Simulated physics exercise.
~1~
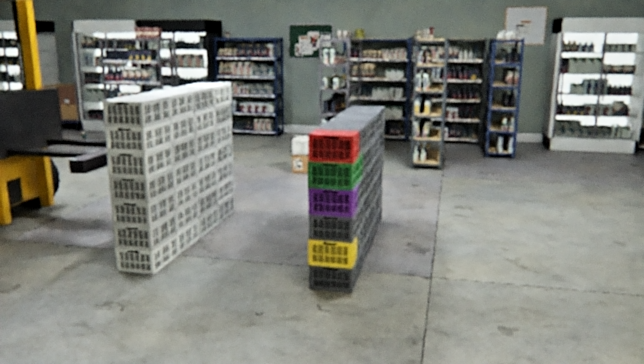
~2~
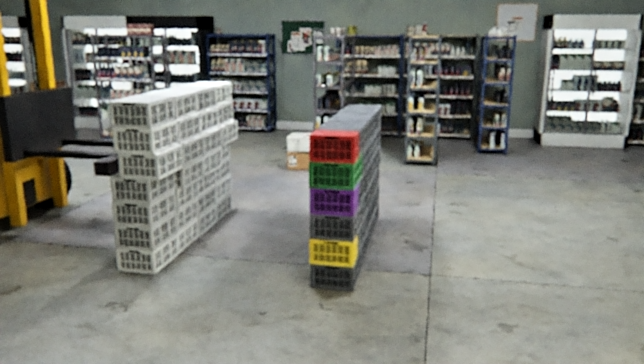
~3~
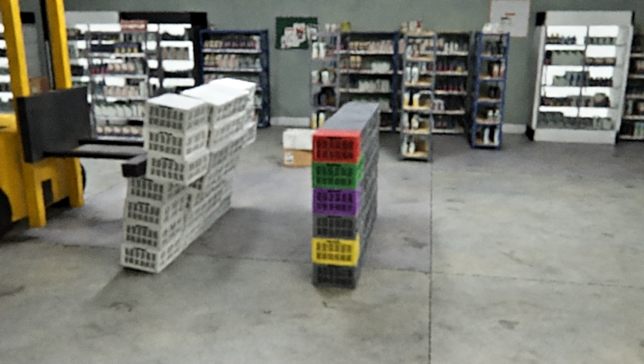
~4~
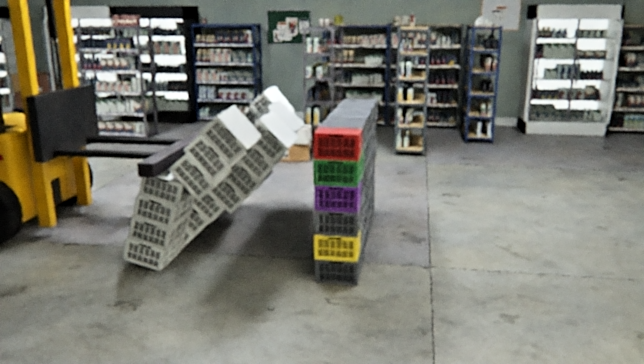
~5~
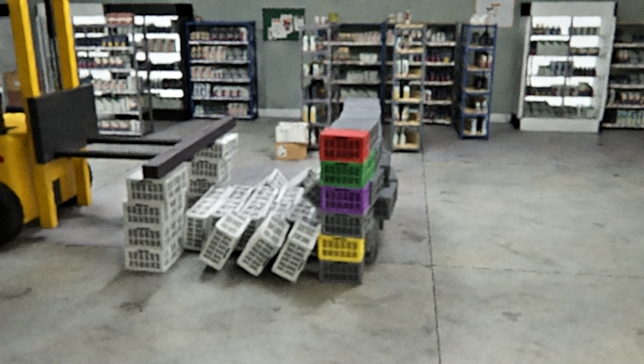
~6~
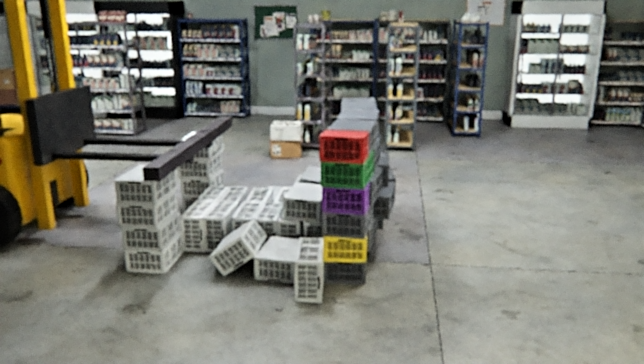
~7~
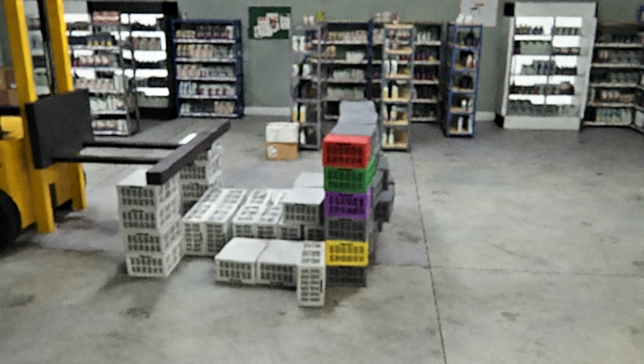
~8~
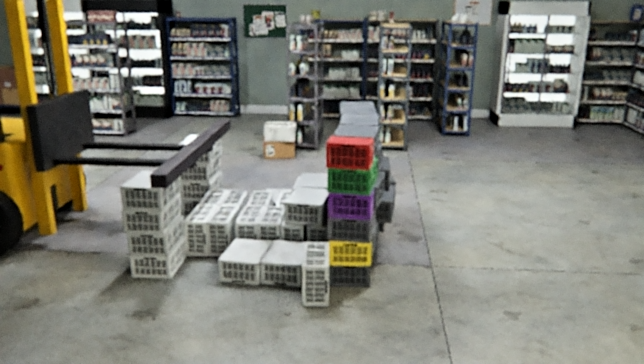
The video shows a forklift's beam pushing in from the left against a pale crate wall, whose upper part leans and tumbles rightward against a second, darker wall. The beam stops, leaving pale crates strewn between, while the second wall, with its red, green, purple and yellow crates, stays standing, slightly shifted.
